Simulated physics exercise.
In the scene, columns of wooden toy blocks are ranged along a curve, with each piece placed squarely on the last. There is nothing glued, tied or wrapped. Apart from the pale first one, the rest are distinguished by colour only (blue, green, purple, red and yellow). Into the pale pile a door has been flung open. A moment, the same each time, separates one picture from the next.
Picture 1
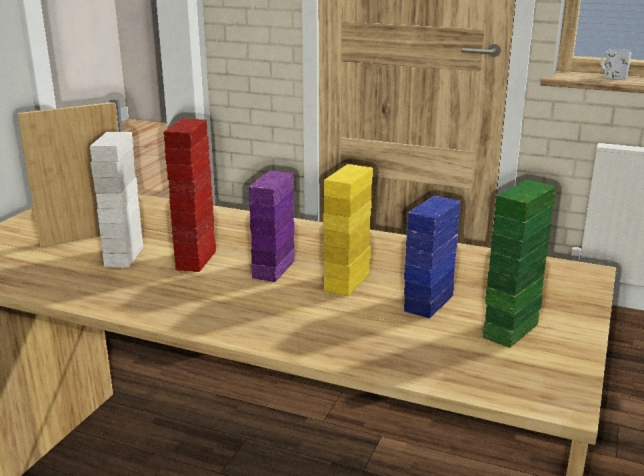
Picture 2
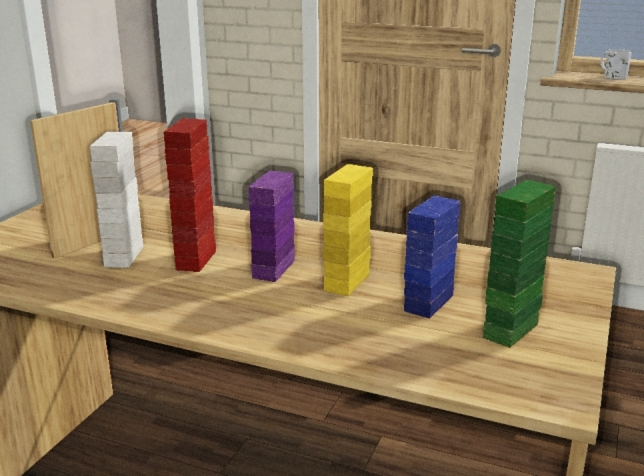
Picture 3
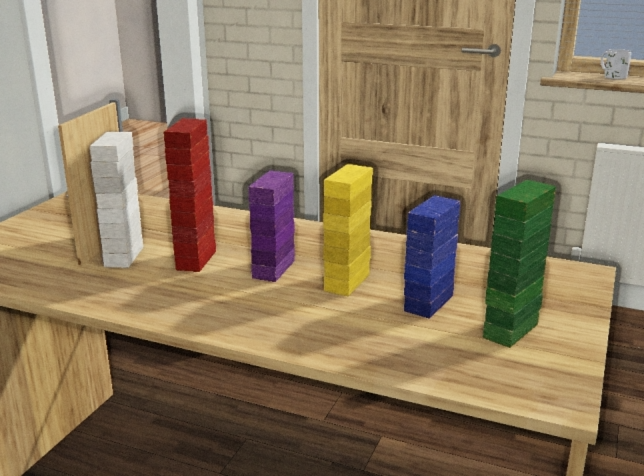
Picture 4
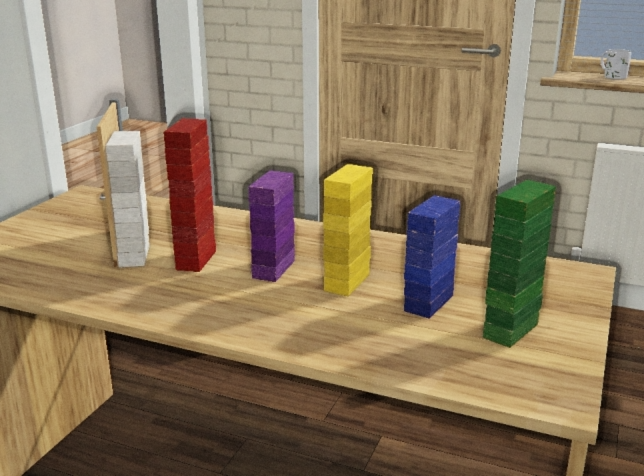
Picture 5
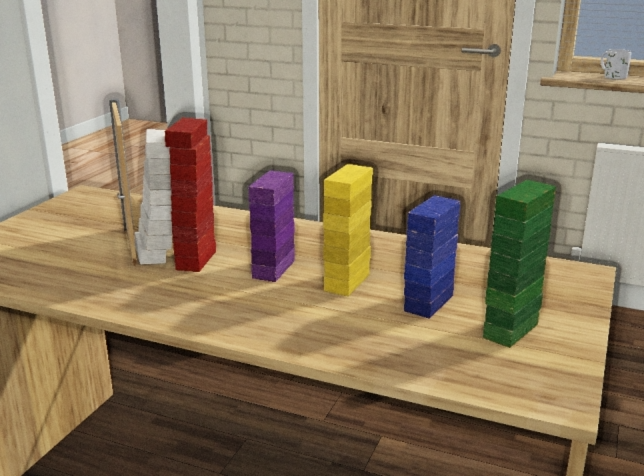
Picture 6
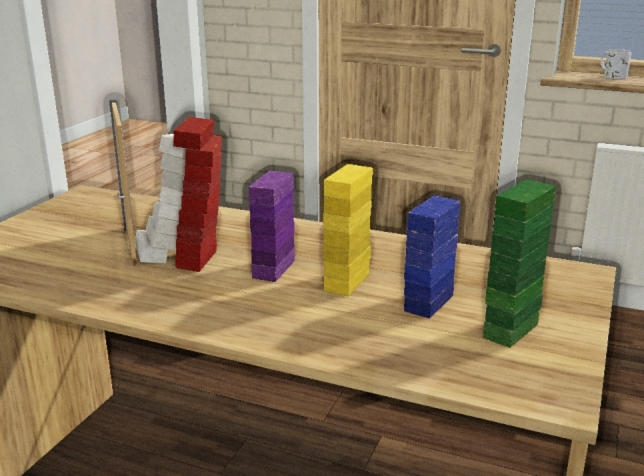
A wooden door panel swings into a white block stack, pushing it askew against the leaning red stack; four other stacks stand still.
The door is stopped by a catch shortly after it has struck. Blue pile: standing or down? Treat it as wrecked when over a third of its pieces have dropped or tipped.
Down.
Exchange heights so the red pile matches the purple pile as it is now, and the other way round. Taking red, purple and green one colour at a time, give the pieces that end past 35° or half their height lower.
Counts by colour: Red 6; purple 9; green 7.
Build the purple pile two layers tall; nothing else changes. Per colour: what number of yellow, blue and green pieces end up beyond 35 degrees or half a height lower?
By colour, I'd count yellow 0, blue 0, green 0.
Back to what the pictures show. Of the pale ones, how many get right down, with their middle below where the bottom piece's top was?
The answer is 6.
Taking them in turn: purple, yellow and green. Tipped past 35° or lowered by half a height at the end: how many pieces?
Colour by colour, that's purple at 6, yellow at 7, and green at 7.
Just after the last frame, 7 of the pale pile down; none of the 6 blue blocks down (5 of 36 in all colours); top blue block unmoved; top red block tilted clearly, about its own height lower.
A moment on, 7 of the pale pile down; none of the 6 blue blocks down (15 of 36 in all colours); top blue block unmoved; top red block on its side.
Further on, 7 of the pale pile down; 5 of the 6 blue blocks down (34 of 36 in all colours); top blue block tilted barely, some three heights lower; top red block on its side.
When it is over, 7 of the pale pile down; 5 of the 6 blue blocks down (34 of 36 in all colours); top blue block tilted a little, some three heights lower; top green block upside down. In pixels of the last frame, middles, top blue block near (563, 304).
